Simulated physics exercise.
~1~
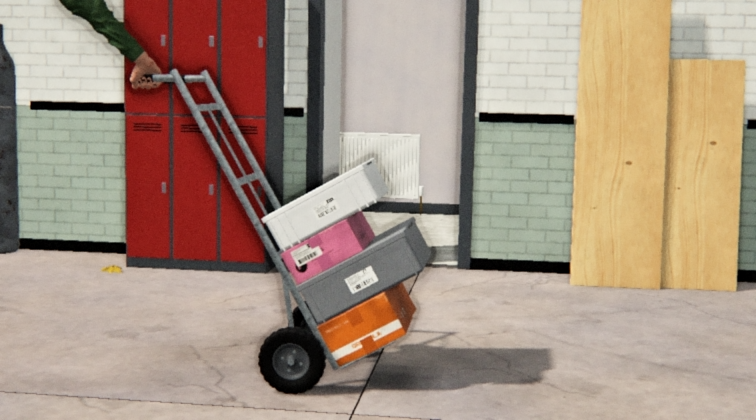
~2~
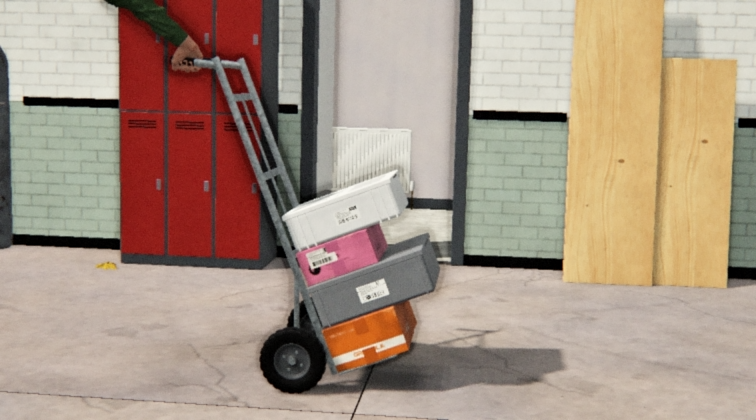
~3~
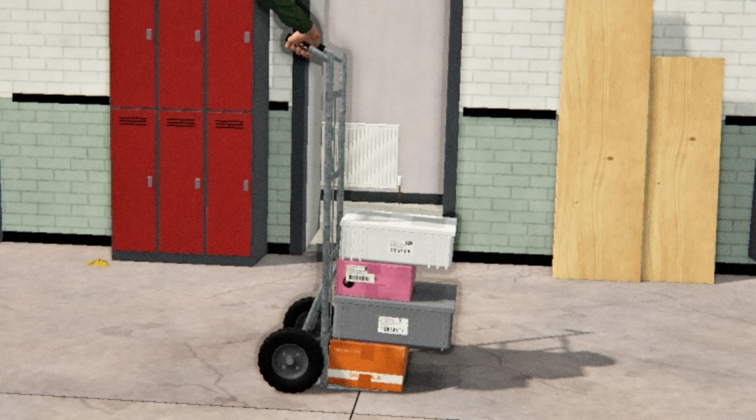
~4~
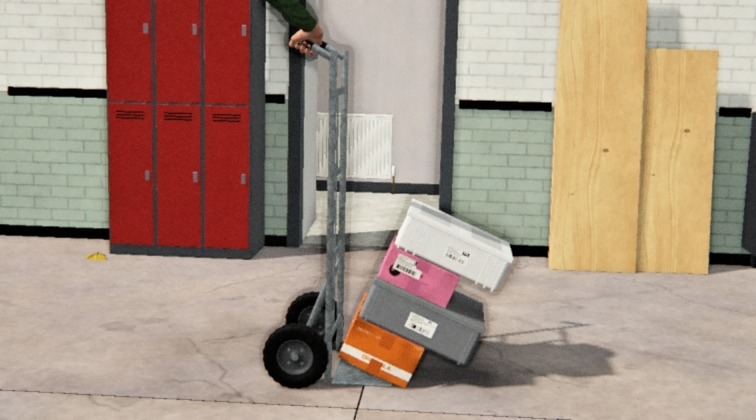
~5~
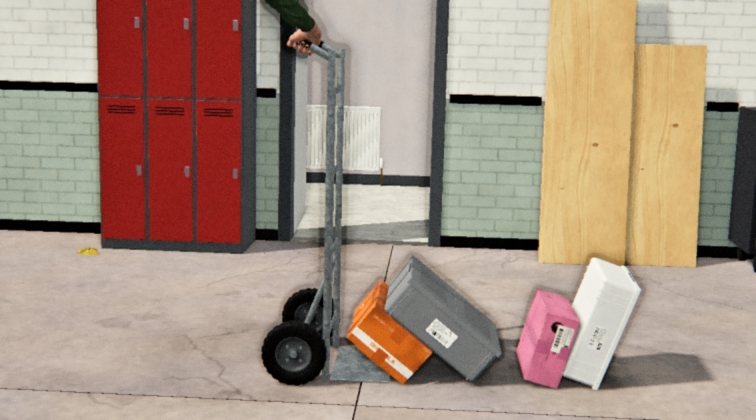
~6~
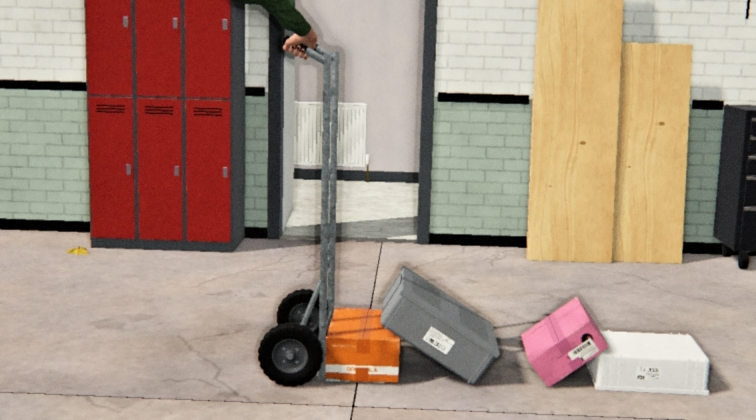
A hand truck stacked with four boxes leans back toward the left, held by a hand at its top, in a tiled room seen from the side. Red lockers stand behind on the left and wooden boards on the right. From the top, the load is a white tote, a pink parcel, a grey tote and an orange box. The hand swings the truck upright, and the whole stack tips forward off it. The white and pink ones tumble to the floor on the right and end tipped over. The orange box settles back by the truck, with the grey tote slanting against it.
